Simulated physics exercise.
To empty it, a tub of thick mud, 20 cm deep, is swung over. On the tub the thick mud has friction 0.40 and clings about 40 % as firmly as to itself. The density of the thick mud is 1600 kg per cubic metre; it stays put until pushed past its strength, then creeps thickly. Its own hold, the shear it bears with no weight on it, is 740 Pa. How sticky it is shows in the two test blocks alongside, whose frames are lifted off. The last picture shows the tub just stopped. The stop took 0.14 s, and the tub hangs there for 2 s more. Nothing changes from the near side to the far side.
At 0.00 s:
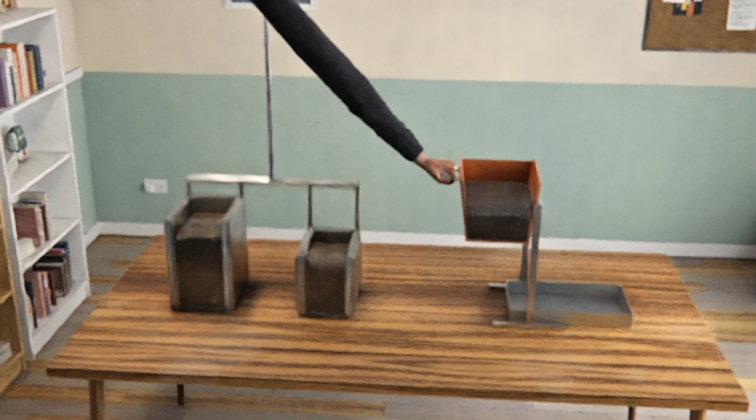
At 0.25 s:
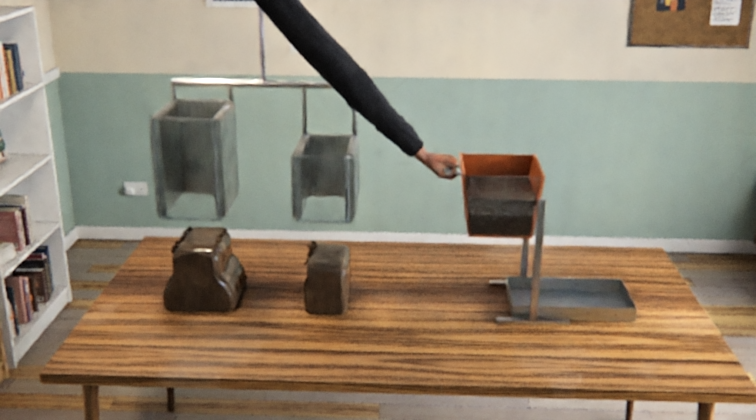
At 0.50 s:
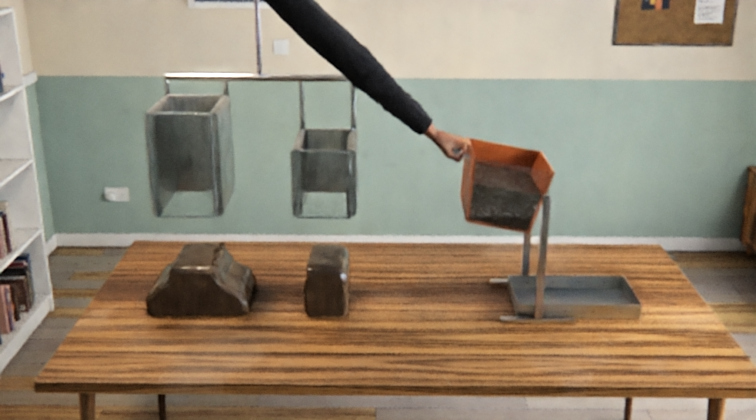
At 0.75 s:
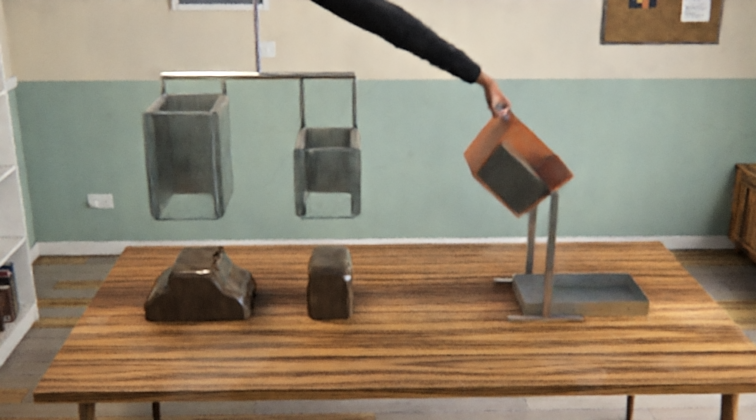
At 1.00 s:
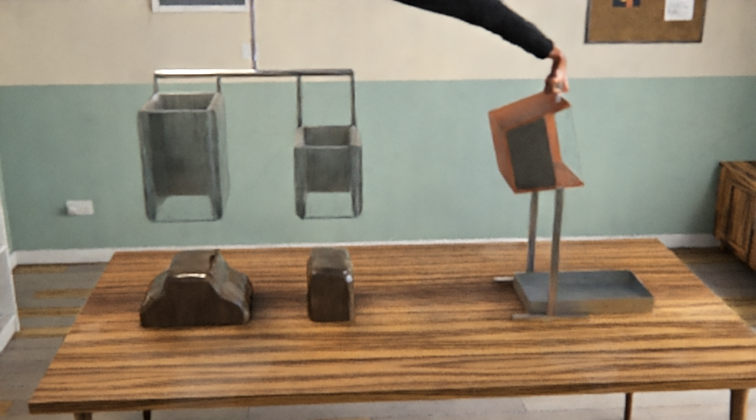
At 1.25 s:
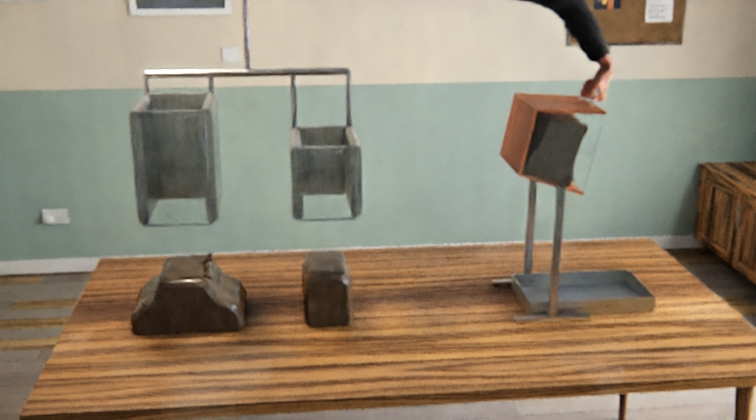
Hand tilting an orange tub of dark mud rightward onto its side after metal moulds lift off two mud blocks, the left slumping.
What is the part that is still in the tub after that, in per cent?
It comes to some 0 %.
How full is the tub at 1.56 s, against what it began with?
Some 30 per cent.
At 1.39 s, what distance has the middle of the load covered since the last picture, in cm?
Some 7 cm.
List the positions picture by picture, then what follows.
Handle-side rim at (463, 181), tilt 0 degrees; top of the thick mud at (522, 206); blocks stand 28 cm, 18 cm (left to right), in the first frame.
Handle-side rim at (465, 175), tilt 0 degrees; top of the thick mud at (526, 200); blocks stand 22 cm, 17 cm (left to right), in the second frame.
Handle-side rim at (476, 158), tilt 11 degrees; top of the thick mud at (478, 184); blocks stand 18 cm, 17 cm (left to right), in the third frame.
Handle-side rim at (518, 122), tilt 44 degrees; top of the thick mud at (504, 146); blocks stand 18 cm, 17 cm (left to right), in the fourth frame.
Handle-side rim at (571, 107), tilt 77 degrees; top of the thick mud at (542, 119); blocks stand 18 cm, 17 cm (left to right), in the fifth frame.
Handle-side rim at (605, 115), tilt 101 degrees; top of the thick mud at (554, 120); blocks stand 18 cm, 17 cm (left to right), in the sixth frame.
After 1.39 s, the tub is at 101 degrees and holds 84 %.
After 1.56 s, the tub is at 101 degrees and holds 30 %.
After 1.73 s, the tub is at 101 degrees and holds 0 %.
After 1.90 s, the tub is at 101 degrees and holds 0 %.
After 3.25 s, at the end, the tub is at 101 degrees and holds 0 %.
